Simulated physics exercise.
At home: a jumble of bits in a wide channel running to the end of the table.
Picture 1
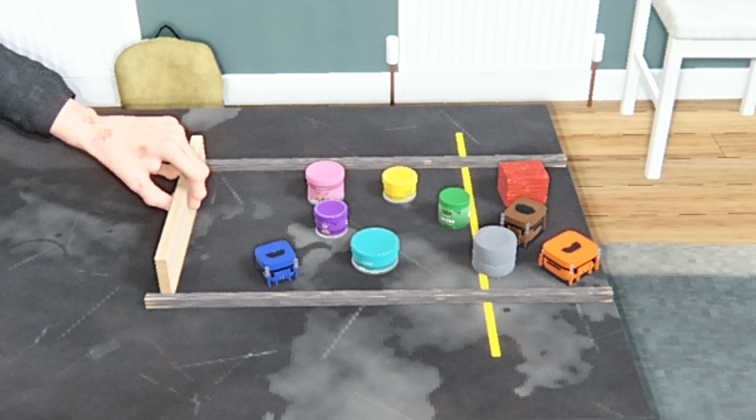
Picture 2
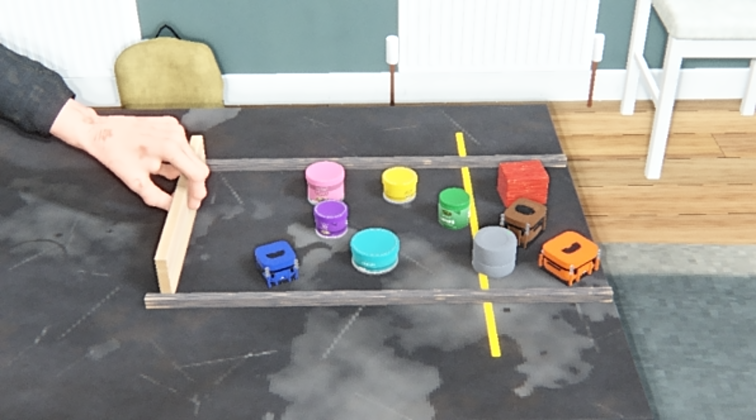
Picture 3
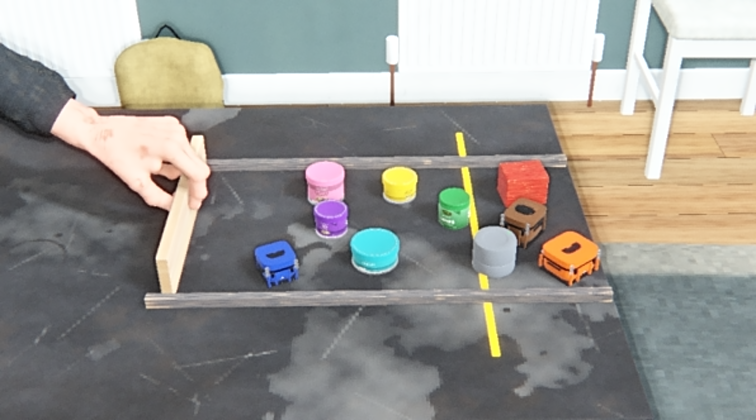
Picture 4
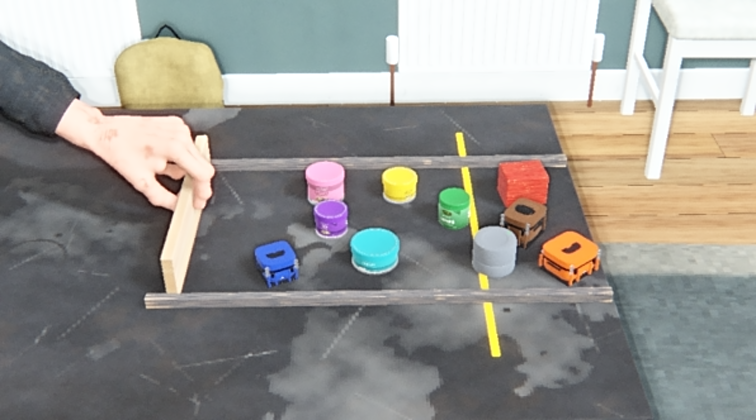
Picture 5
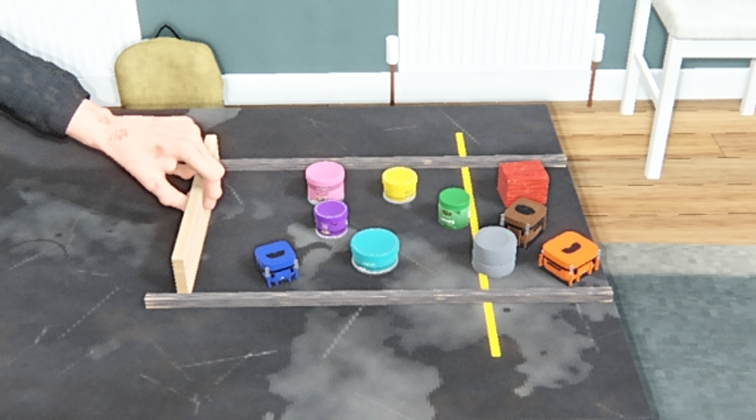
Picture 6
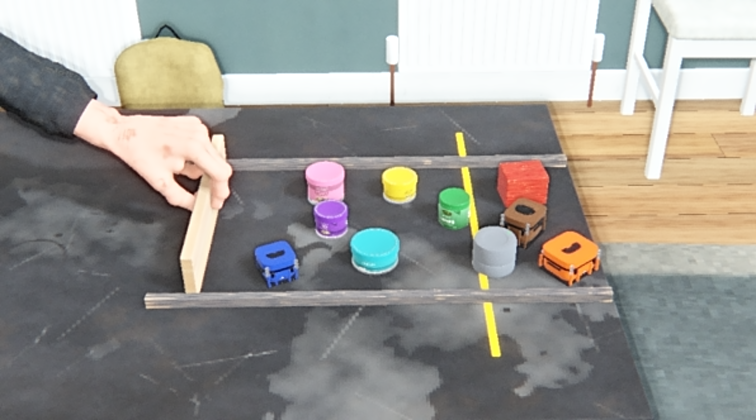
A wooden board held by a hand stays still, then slides slightly right between two rails, leaving the colourful pots and cases unmoved.
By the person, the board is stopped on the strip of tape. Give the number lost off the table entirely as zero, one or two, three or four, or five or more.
Most likely the sweep will knock nothing off.
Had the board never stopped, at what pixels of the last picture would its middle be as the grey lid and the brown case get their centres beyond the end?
Its middle is about (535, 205) and about (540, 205).
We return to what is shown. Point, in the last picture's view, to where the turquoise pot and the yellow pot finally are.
Near (502, 243) and (519, 178).
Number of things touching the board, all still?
It's 4.
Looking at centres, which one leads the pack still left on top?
That would be the orange case, which ends nearest.
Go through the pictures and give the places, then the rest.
In the first frame, orange case (569, 258); red block (523, 183); brown case (524, 222); board (183, 210); tape (475, 226).
In the second frame, red block (523, 183); board (183, 210).
In the third frame, brown case (524, 223); purple tin (331, 220).
In the fourth frame, orange case (569, 258); turquoise pot (375, 252).
In the fifth frame, red block (523, 183); blue case (276, 265).
In the sixth frame, orange case (569, 258); red block (523, 183); brown case (524, 223); board (206, 210); tape (475, 226).
Soon after, none off yet; orange case at rest near (569, 258); red block at rest near (523, 183); brown case at rest near (524, 223).
At rest, the number that fall off is zero.
